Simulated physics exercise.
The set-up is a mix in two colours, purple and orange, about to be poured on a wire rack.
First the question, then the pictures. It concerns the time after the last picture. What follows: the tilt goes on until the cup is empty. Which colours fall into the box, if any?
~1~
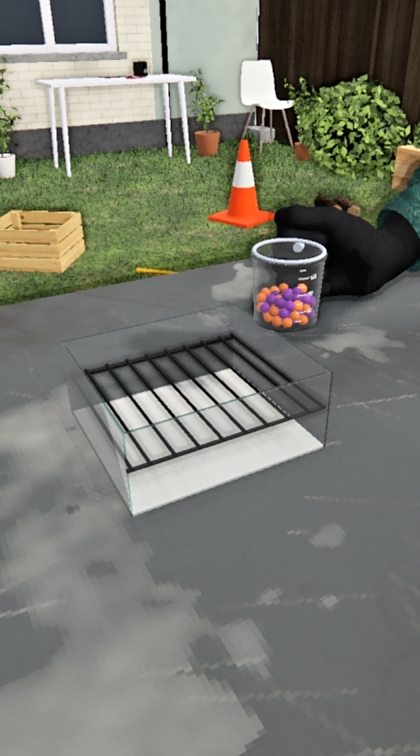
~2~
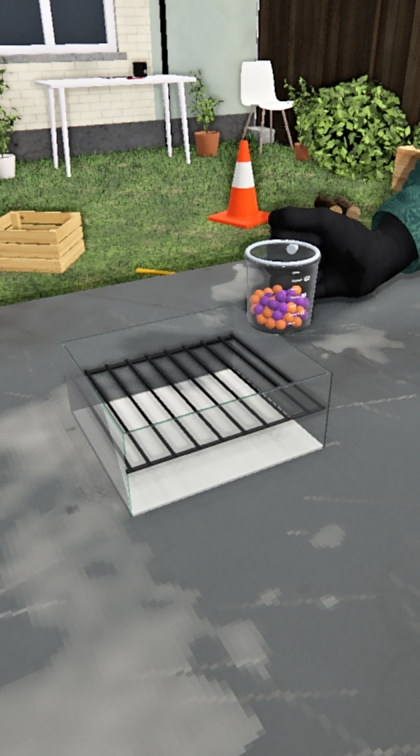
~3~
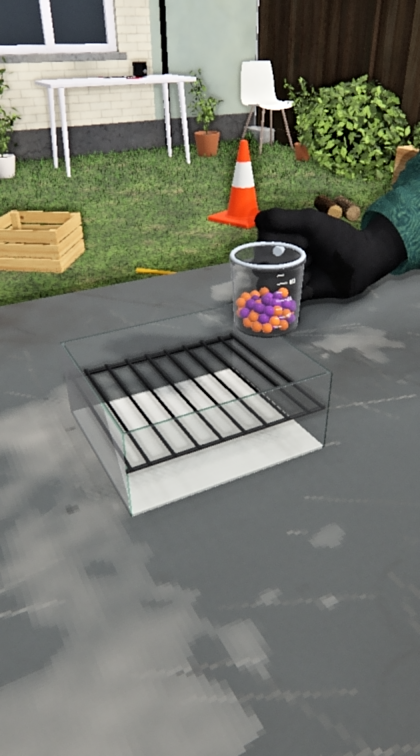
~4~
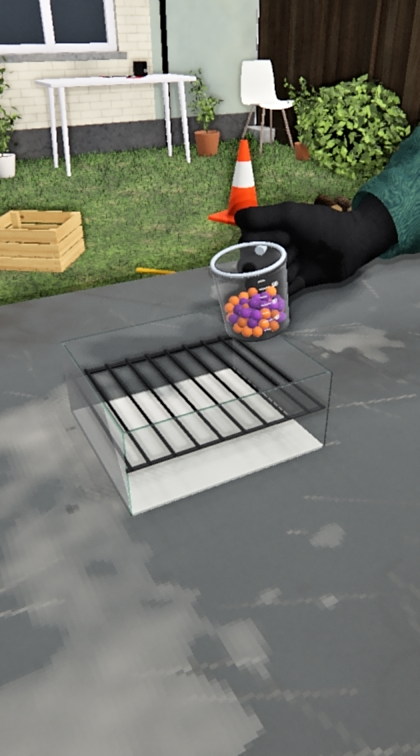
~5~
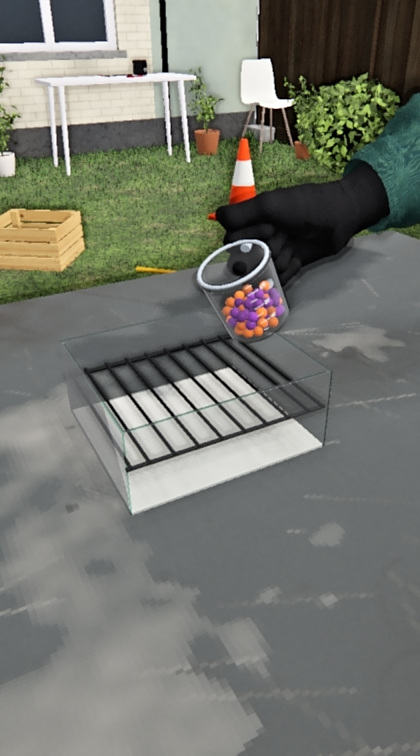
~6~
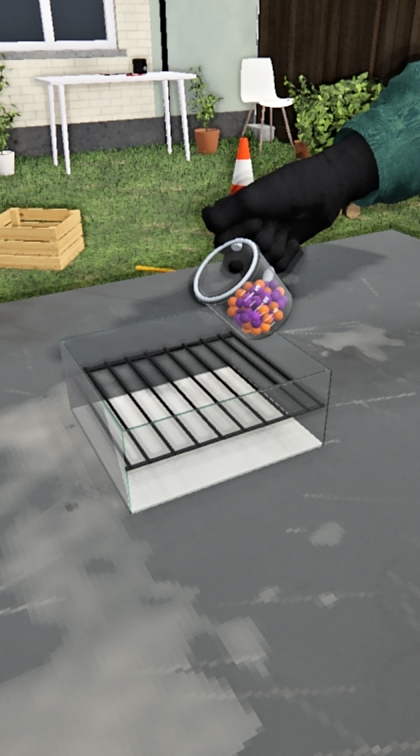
Purple: Fallen below; orange: Fallen below.
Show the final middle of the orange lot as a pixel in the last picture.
Its middle comes to rest at about (163, 420) in the final picture.
Then, 0.37 s later than the last frame, purple ones, every one in the cup; orange ones, every one in the cup.
Then, 0.69 s later than the last frame, purple ones, roughly two thirds in the cup, roughly a third on or over the wires, just a few under the rack; orange ones, the larger part in the cup, about a tenth on or over the wires.
Then, 0.96 s later than the last frame, purple ones, about a tenth on or over the wires, the larger part under the rack; orange ones, about a tenth on or over the wires, the larger part under the rack.
When it is over, purple ones, every one under the rack; orange ones, every one under the rack.
